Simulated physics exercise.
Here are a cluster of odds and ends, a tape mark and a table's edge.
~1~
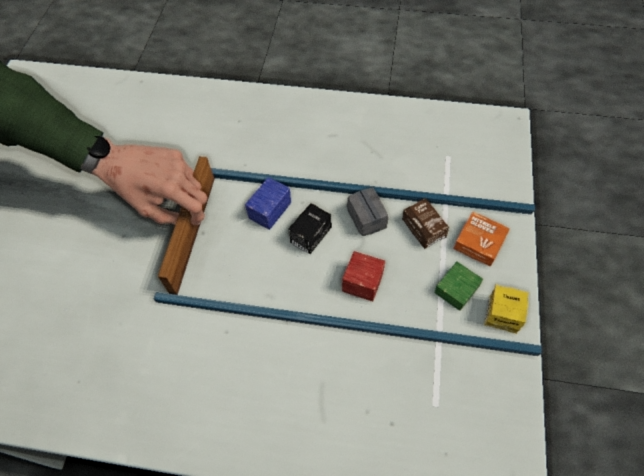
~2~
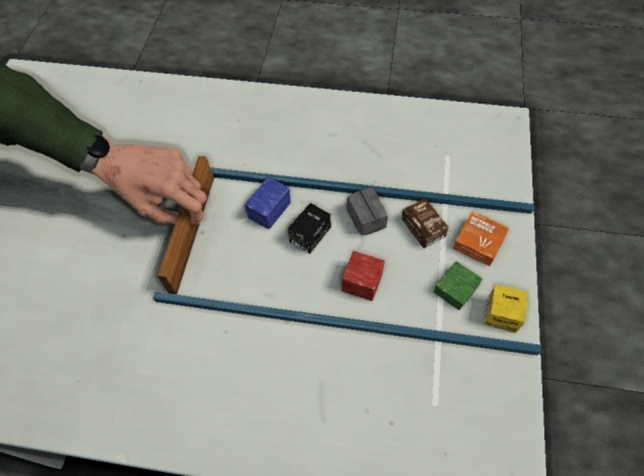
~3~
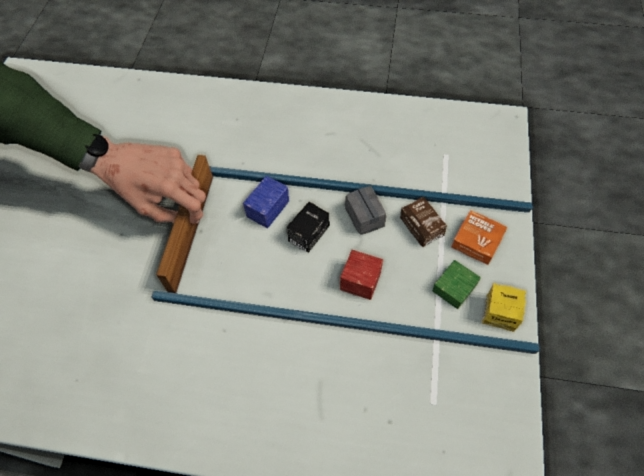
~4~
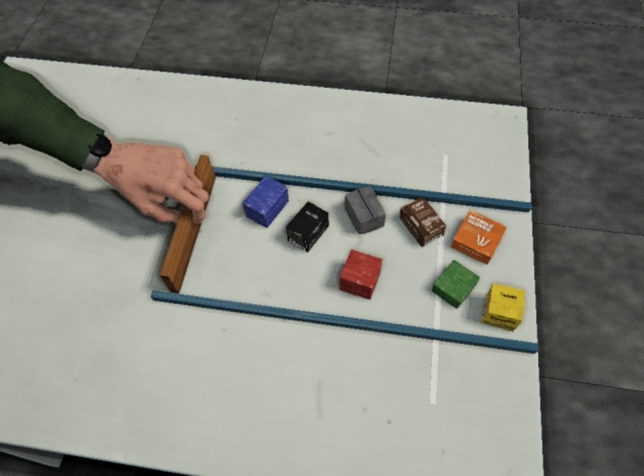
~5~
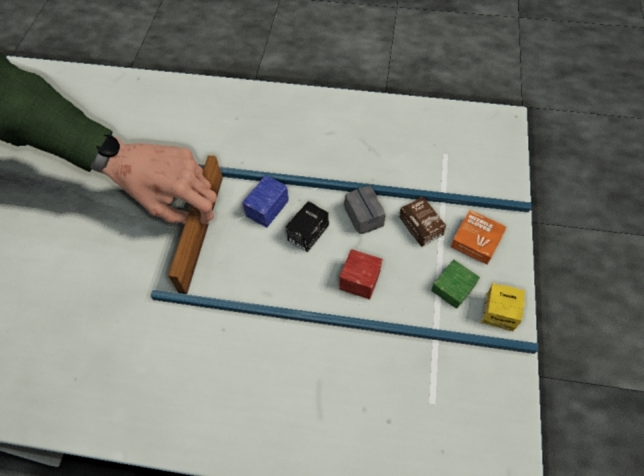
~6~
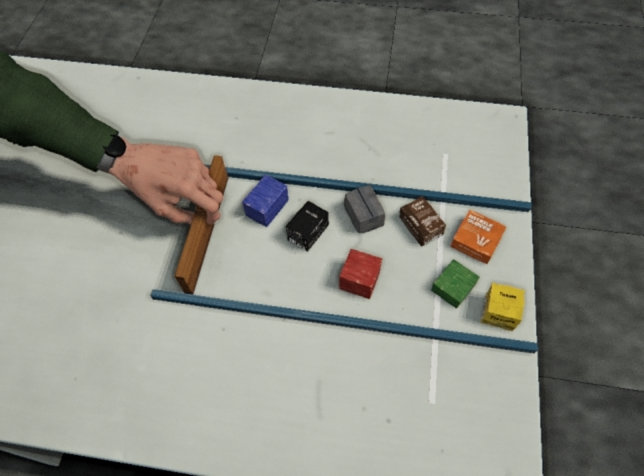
A hand slides a wooden board slightly right toward scattered colored boxes on a table.
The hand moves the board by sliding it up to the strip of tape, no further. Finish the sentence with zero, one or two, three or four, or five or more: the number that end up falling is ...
The number that end up falling is one or two.
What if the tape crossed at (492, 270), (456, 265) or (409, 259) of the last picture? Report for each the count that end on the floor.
In order: 5, 1 and 0.
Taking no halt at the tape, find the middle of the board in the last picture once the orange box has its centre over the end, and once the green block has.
For the orange box at (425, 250), for the green block at (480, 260).
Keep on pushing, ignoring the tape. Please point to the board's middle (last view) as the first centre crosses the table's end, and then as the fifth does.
Its middle is near (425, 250) and then near (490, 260).
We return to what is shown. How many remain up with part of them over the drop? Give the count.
The count would be 1.
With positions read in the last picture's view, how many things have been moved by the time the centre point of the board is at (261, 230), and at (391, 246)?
1 and 6.
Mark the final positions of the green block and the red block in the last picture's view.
The green block ends up near (494, 285), and the red block near (457, 284).
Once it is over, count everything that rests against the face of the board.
The count comes out at 3.
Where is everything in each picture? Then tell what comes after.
The first frame shows yellow box (506, 309); orange box (481, 239); green block (458, 286); board (189, 223); tape (443, 265).
The second frame shows orange box (481, 238); board (188, 223).
The third frame shows green block (456, 284); grey box (365, 211).
The fourth frame shows yellow box (503, 307); blue block (266, 202).
The fifth frame shows orange box (478, 237); red block (361, 274).
The sixth frame shows yellow box (503, 307); orange box (478, 236); green block (455, 284); board (204, 223); tape (440, 263).
A little later, none off yet; yellow box at rest near (503, 307); orange box at rest near (478, 236); green block at rest near (455, 284).
Next, none off yet; yellow box at rest near (503, 307); orange box moving near (482, 239); green block at rest near (455, 284).
When it is over, the number that fall off is one or two; down, orange box.
